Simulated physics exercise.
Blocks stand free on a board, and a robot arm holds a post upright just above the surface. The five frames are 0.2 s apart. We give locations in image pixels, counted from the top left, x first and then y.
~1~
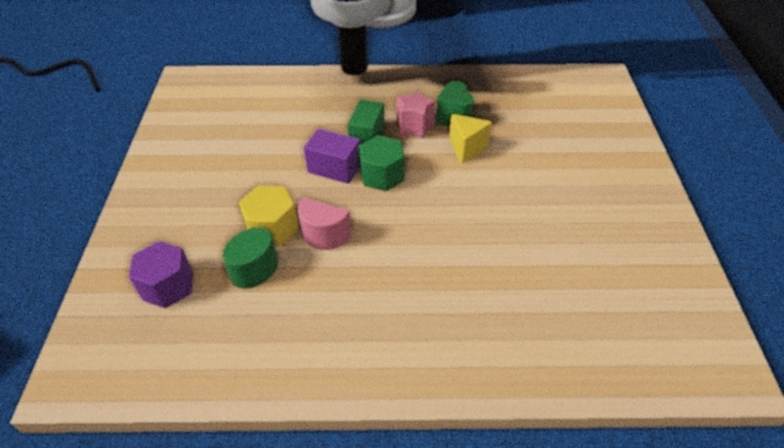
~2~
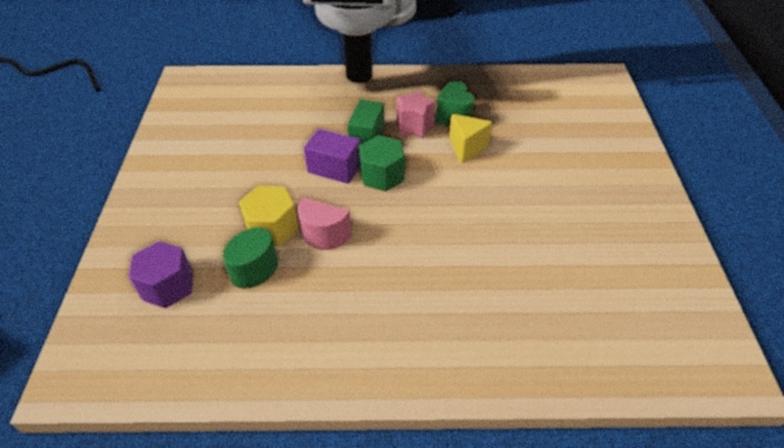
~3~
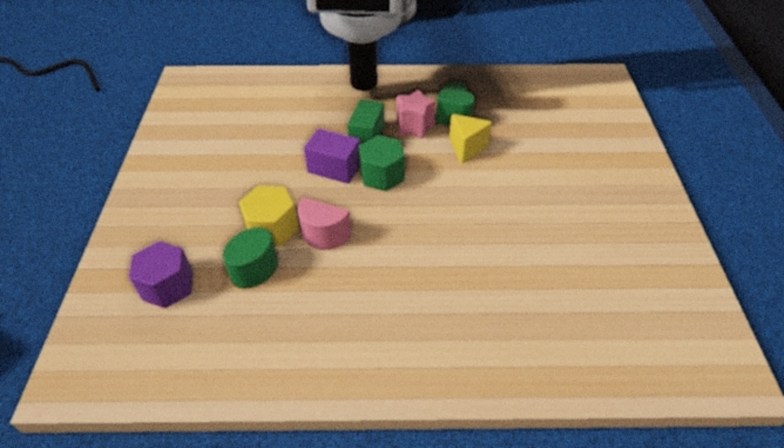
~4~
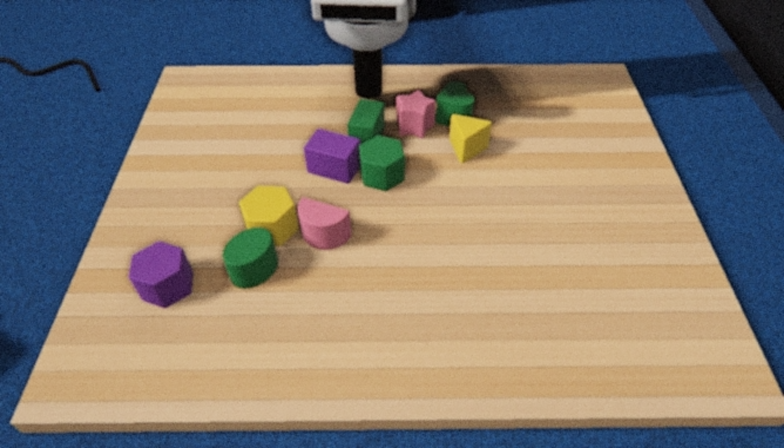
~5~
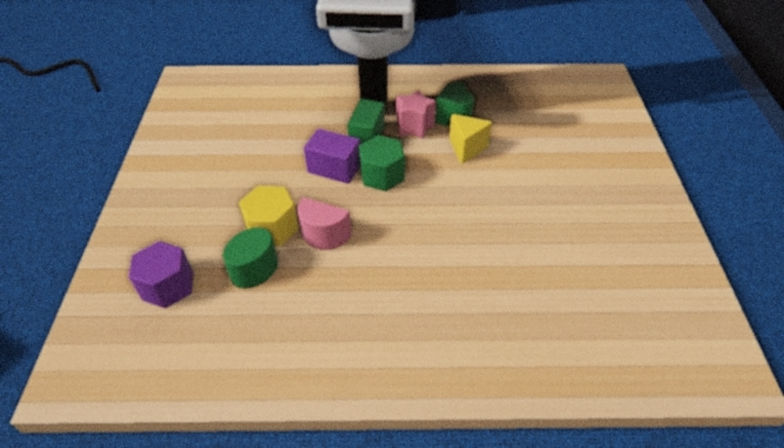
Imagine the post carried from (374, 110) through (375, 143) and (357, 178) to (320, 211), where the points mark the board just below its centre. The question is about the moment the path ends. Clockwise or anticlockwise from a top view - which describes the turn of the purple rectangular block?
The twist is clockwise.
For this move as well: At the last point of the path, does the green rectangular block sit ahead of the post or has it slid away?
I'm fairly sure the green rectangular block rides along ahead of the post to the very end.
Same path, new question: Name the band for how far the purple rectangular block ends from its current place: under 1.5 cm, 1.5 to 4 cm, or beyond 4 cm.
Once the path ends, it will sit over 4 cm from where it is now.
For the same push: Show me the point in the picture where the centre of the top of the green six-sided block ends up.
The centre of its top face lies at (389, 169).
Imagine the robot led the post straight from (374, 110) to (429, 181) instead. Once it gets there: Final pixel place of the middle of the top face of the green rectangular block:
Located at (366, 129).
The first path, step by step. One third of the way, post at (374, 132); purple rectangular block at (316, 154), turned 20° clockwise; green rectangular block at (355, 140), turned 25° clockwise; green six-sided block at (384, 154).
Two thirds of the way, post at (356, 167); purple rectangular block at (277, 173), turned 45° clockwise; green rectangular block at (322, 170), turned 50° clockwise; green six-sided block at (389, 169), turned 50° anticlockwise.
At the end, post at (318, 199); pink half-round block at (318, 215), turned 20° anticlockwise; purple rectangular block at (240, 173), turned 90° clockwise; green rectangular block at (271, 191), turned 100° clockwise; green six-sided block at (389, 169), turned 55° anticlockwise.
